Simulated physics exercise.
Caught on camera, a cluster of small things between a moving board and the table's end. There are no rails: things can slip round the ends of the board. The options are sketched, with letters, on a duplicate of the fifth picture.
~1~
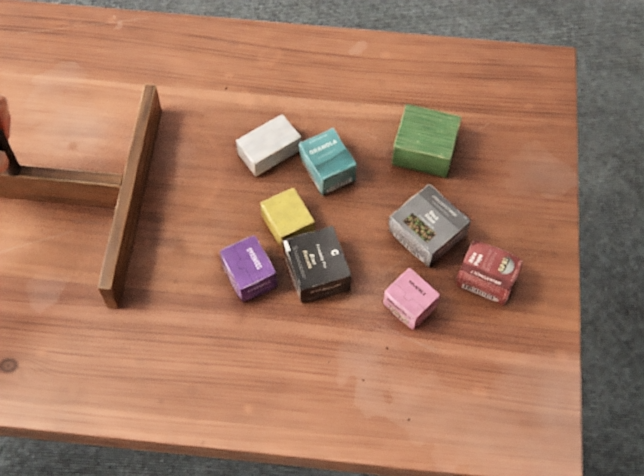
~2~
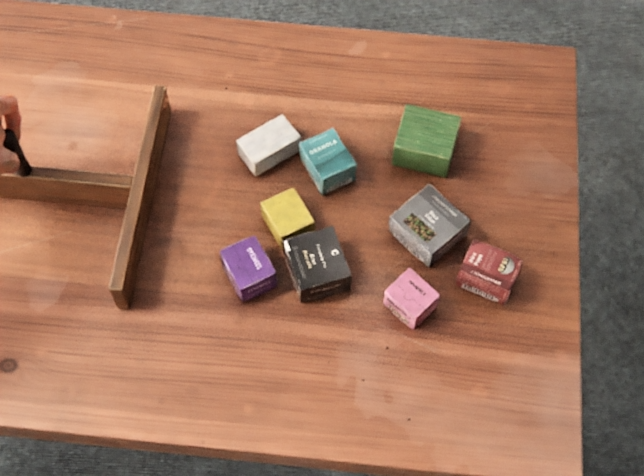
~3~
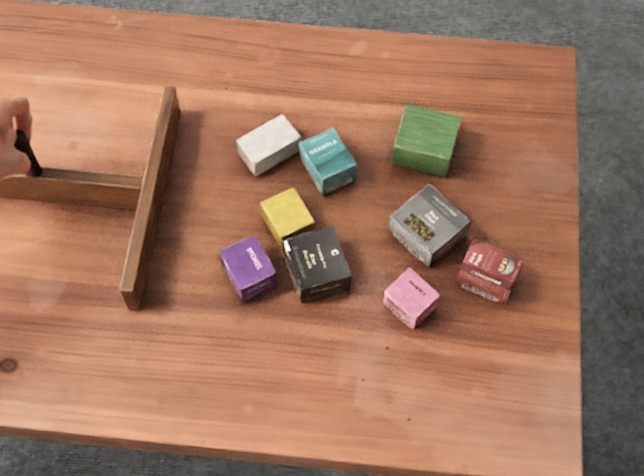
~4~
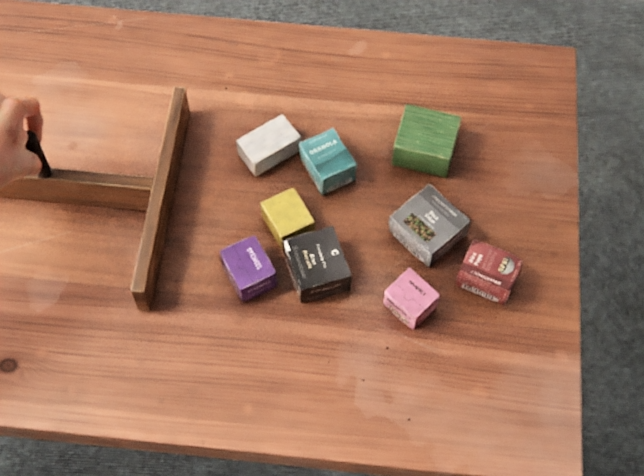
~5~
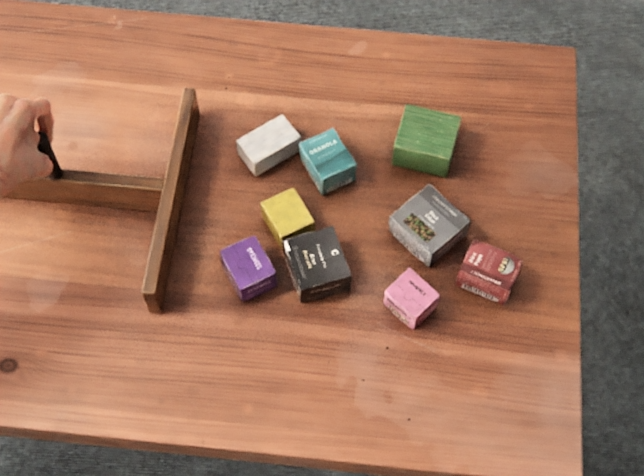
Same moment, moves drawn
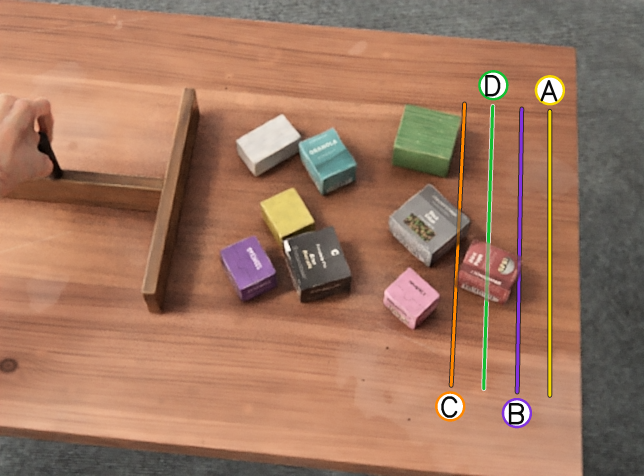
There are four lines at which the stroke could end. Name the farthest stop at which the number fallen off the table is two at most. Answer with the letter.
D is the last line within the limit.
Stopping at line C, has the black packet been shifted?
Yes.
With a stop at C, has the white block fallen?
No.
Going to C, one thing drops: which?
It is the red packet.
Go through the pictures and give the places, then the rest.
The first frame shows purple box (249, 269); white block (269, 146); yellow block (288, 219).
The second frame shows board (138, 182); red packet (489, 272).
The third frame shows board (149, 183); green block (426, 141).
The fourth frame shows board (160, 184); black packet (317, 265).
The fifth frame shows board (170, 185); purple box (249, 269); white block (269, 146); yellow block (288, 219).
On the copy, A at (550, 243); B at (520, 240); C at (458, 234); D at (489, 237).
On D. First, board (283, 195); white block (319, 131); purple box (307, 285).
Then, board (398, 206); red packet (527, 273); pink packet (516, 319).
Finally, board (489, 214); red packet over the edge; pink packet over the edge; two fallen.
By contrast, A drops five; B drops five; C is within the limit but short.
